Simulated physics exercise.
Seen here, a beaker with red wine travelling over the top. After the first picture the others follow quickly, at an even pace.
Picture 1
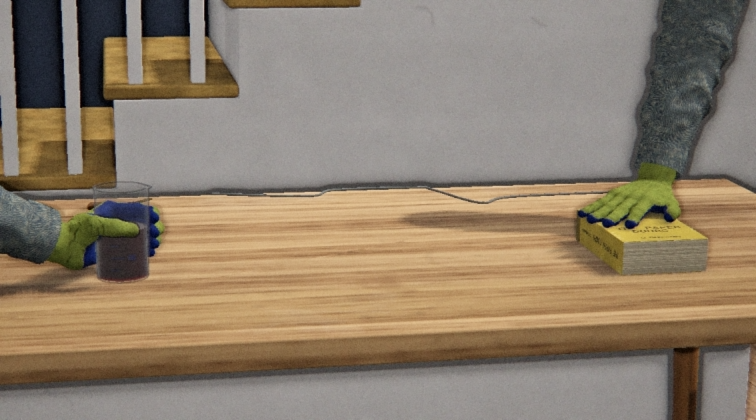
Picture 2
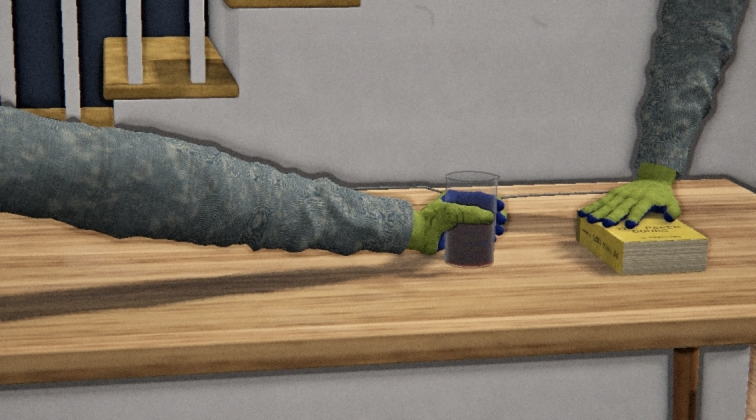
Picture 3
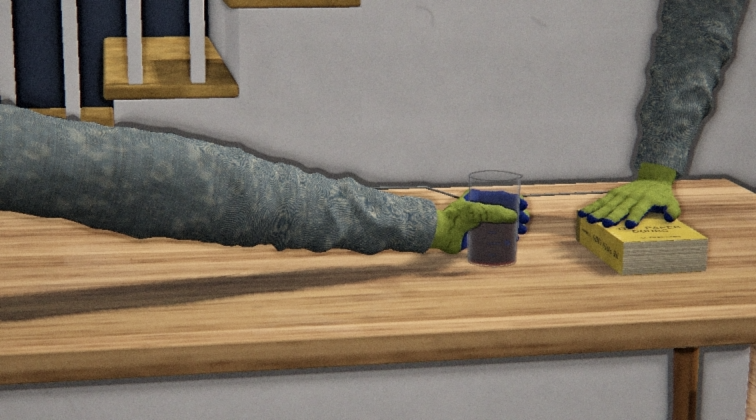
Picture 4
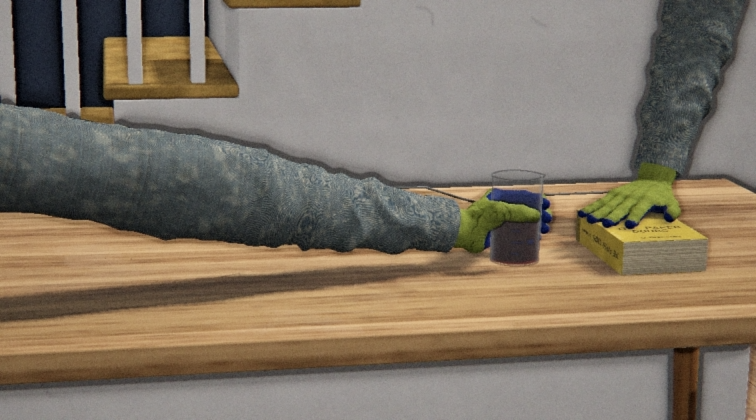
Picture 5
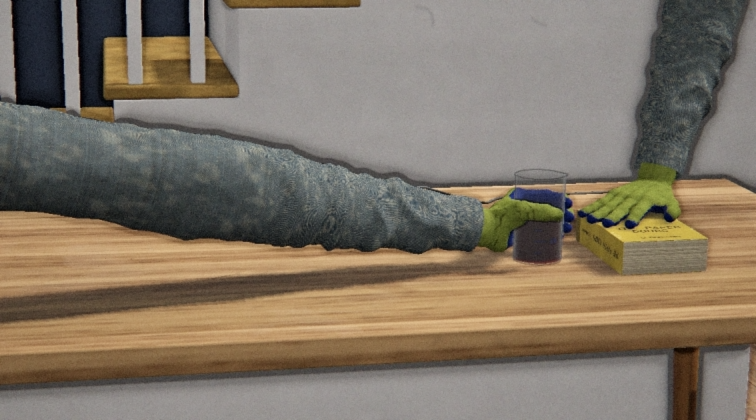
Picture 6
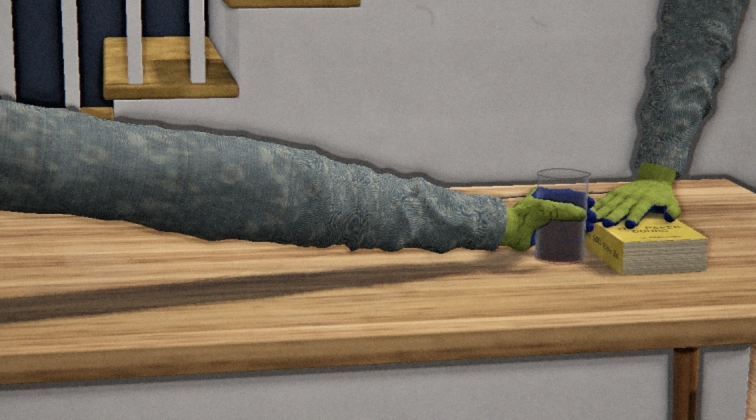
A clear beaker about half full of dark red wine, gripped by a green-and-blue gloved hand on a long grey-green sleeve, slides rightward across a striped wooden table, seen from a still, slightly raised view. Behind are a pale grey wall and wooden steps at upper left, while another gloved hand rests on a thick yellow book at right. The beaker travels far from the left, then creeps closer beside the book in small, even shifts.
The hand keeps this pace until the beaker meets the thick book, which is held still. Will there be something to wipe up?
It holds.
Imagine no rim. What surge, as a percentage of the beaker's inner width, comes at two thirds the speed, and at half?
Near 25 and 20 in a hundred.
Shortly, the beaker meets the thick book.
Then, the red wine surges up the wall; the wave climbs under half way to the rim.
At the finish, the beaker stands at the thick book; none is lost.
